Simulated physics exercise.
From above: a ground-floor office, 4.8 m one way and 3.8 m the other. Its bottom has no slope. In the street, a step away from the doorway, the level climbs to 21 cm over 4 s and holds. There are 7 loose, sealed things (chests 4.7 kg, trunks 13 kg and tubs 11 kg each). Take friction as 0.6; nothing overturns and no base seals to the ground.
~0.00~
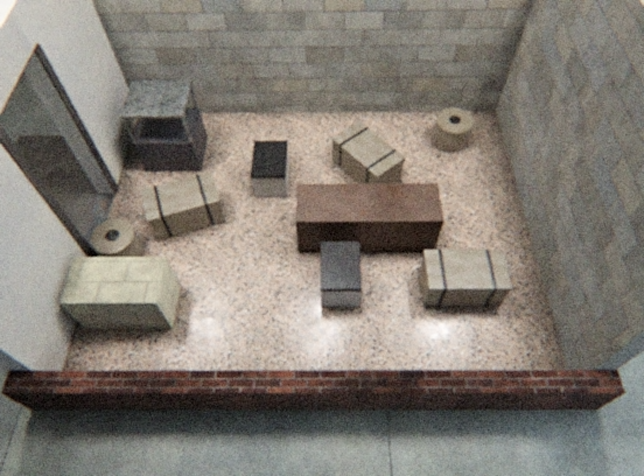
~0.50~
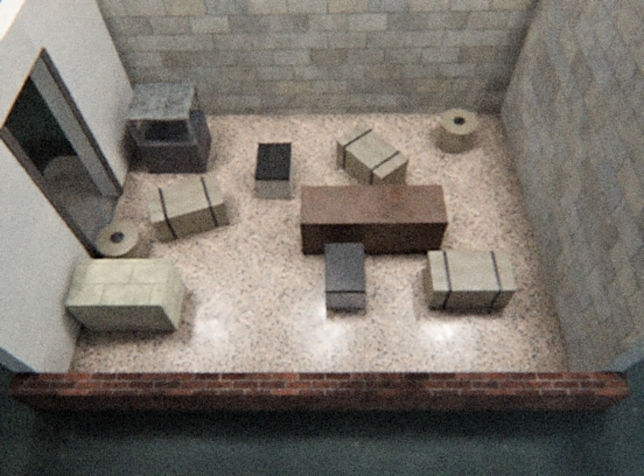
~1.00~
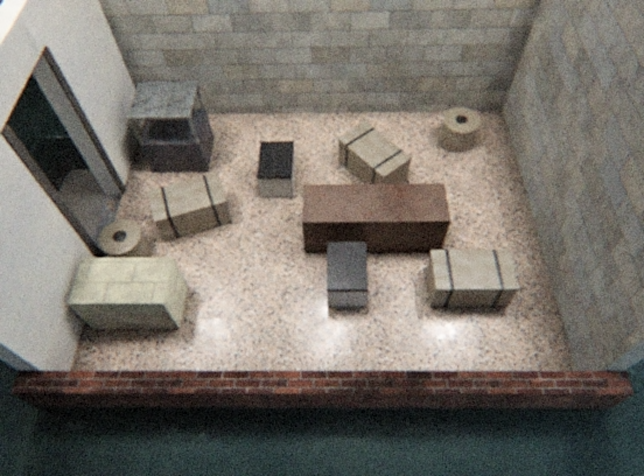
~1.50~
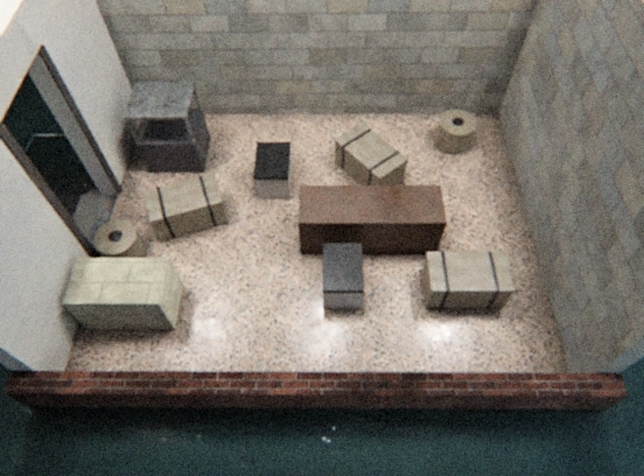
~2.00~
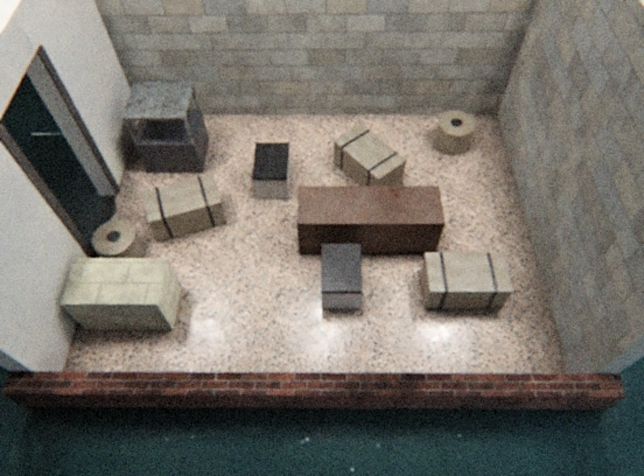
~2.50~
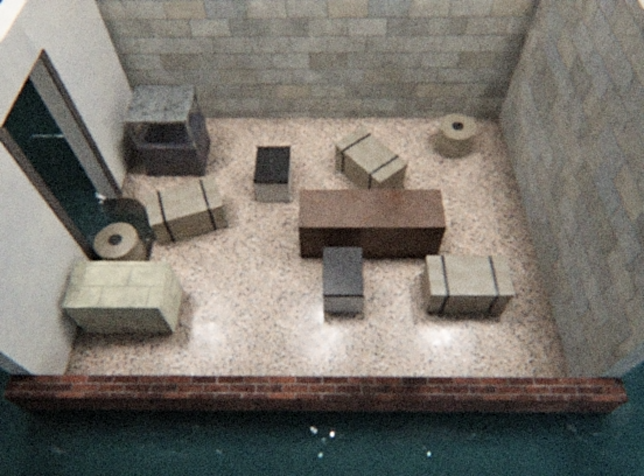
Ground-floor room seen from above, dark water covering the street outside and beginning to enter at the left doorway, while the boxes stay still.
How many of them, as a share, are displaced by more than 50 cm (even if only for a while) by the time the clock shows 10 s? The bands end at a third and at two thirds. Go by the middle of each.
Share: At least two thirds.
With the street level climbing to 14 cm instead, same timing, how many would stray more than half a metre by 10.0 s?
In that case 2 of them.
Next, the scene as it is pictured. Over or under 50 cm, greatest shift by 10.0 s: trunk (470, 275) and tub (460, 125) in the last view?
In that order: Short of it, under.
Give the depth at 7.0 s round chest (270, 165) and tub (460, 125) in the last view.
About 4 and 3 cm.
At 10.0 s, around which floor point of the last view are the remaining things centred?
Around (430, 228).
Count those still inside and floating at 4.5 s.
0 of them.
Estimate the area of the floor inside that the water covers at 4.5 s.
Some 5.5 m2.
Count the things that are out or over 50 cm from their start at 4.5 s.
I count 1.
After 3.5 s 0 of 7 are over 50 cm from their spots; 0 afloat.
After 4.5 s 1 of 7 are over 50 cm from their spots; 0 afloat.
After 7.0 s 5 of 7 are over 50 cm from their spots; 3 afloat.
After 10.0 s 5 of 7 are over 50 cm from their spots, and 5 have been at some point; 6 afloat.
